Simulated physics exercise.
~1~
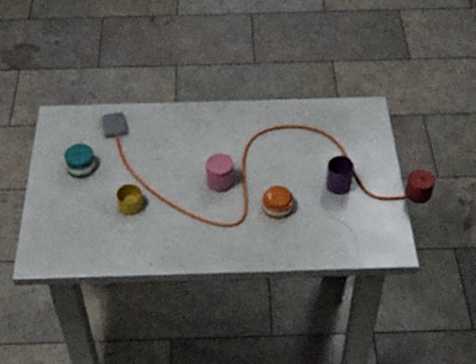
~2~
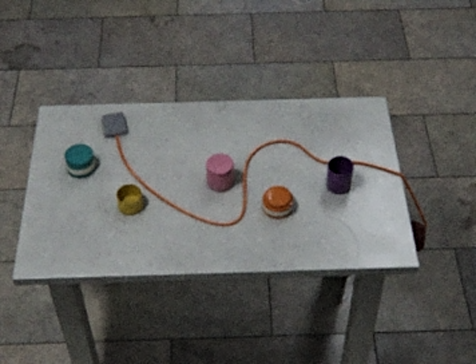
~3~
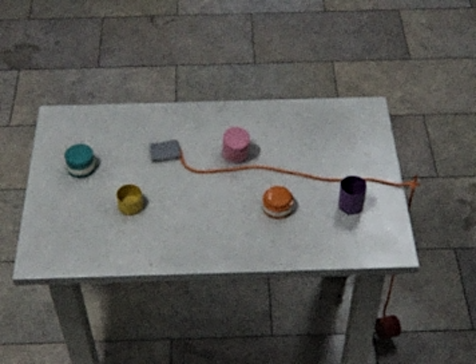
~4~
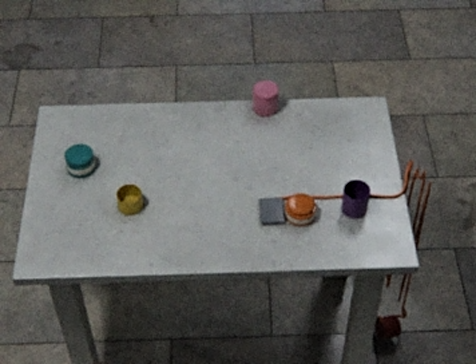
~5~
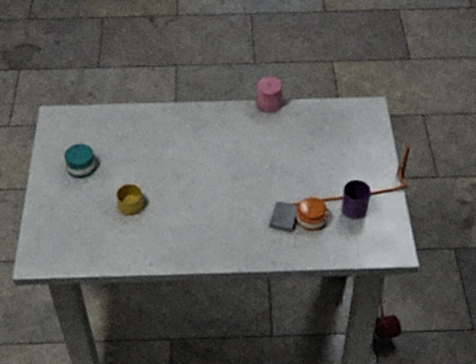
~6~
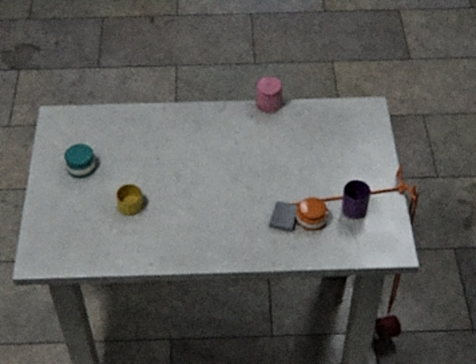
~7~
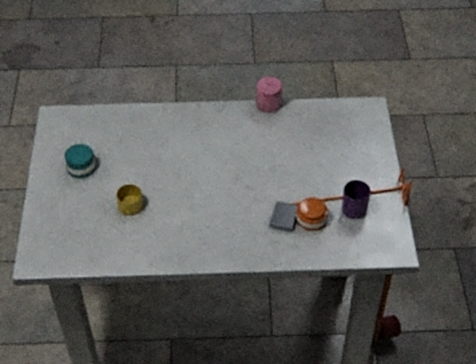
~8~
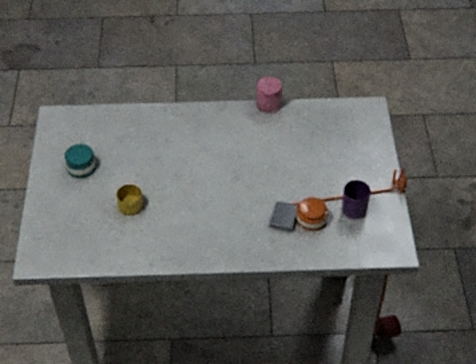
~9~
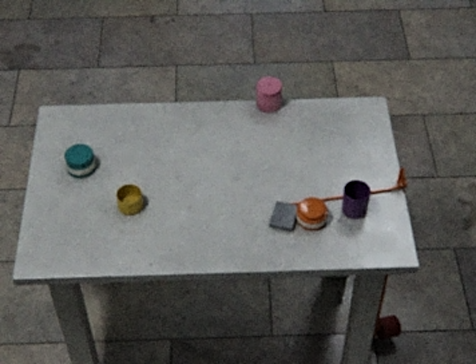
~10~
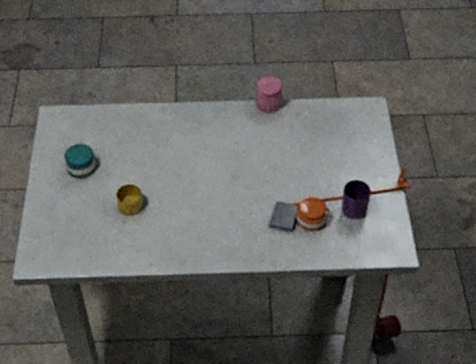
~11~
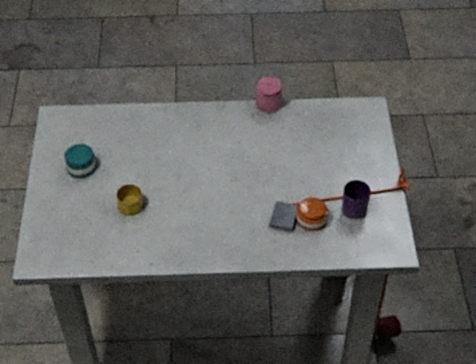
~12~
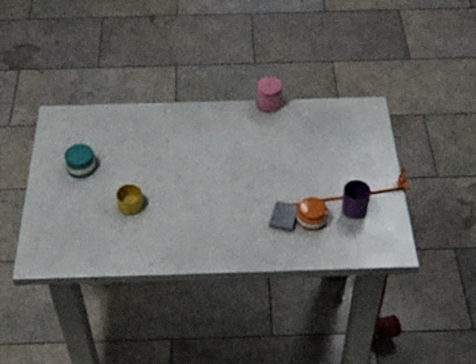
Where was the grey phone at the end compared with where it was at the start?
It started near the back left of the table, close to the teal tin, and ended well to the right and nearer the front, resting beside the orange jar.
